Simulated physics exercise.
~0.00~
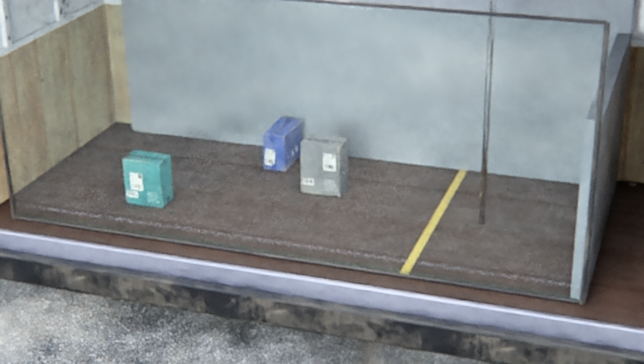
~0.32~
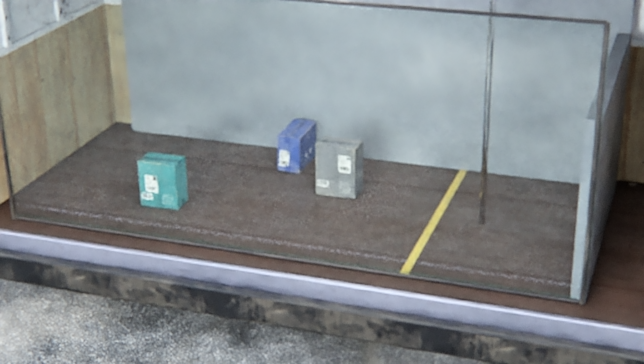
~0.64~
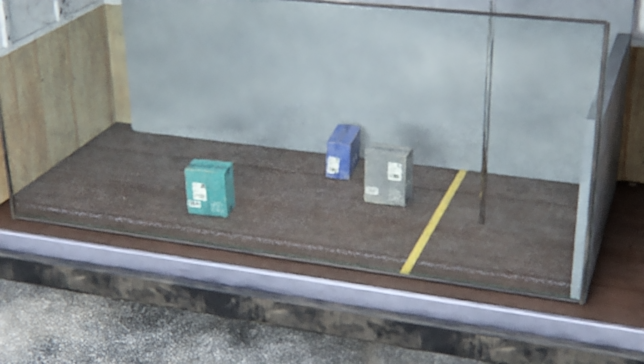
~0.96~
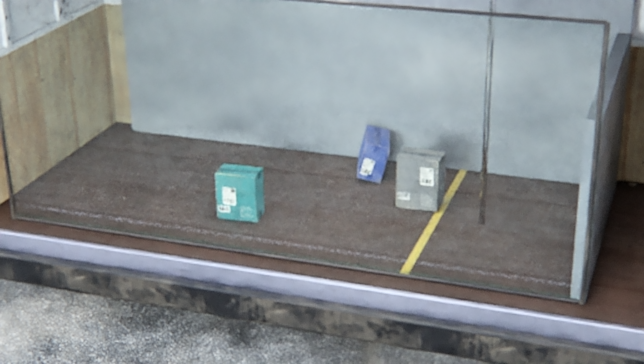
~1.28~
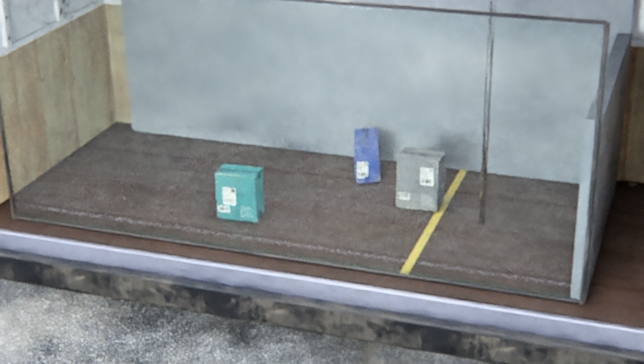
Three packs slide right and stop short of the yellow line, the blue one briefly leaning.
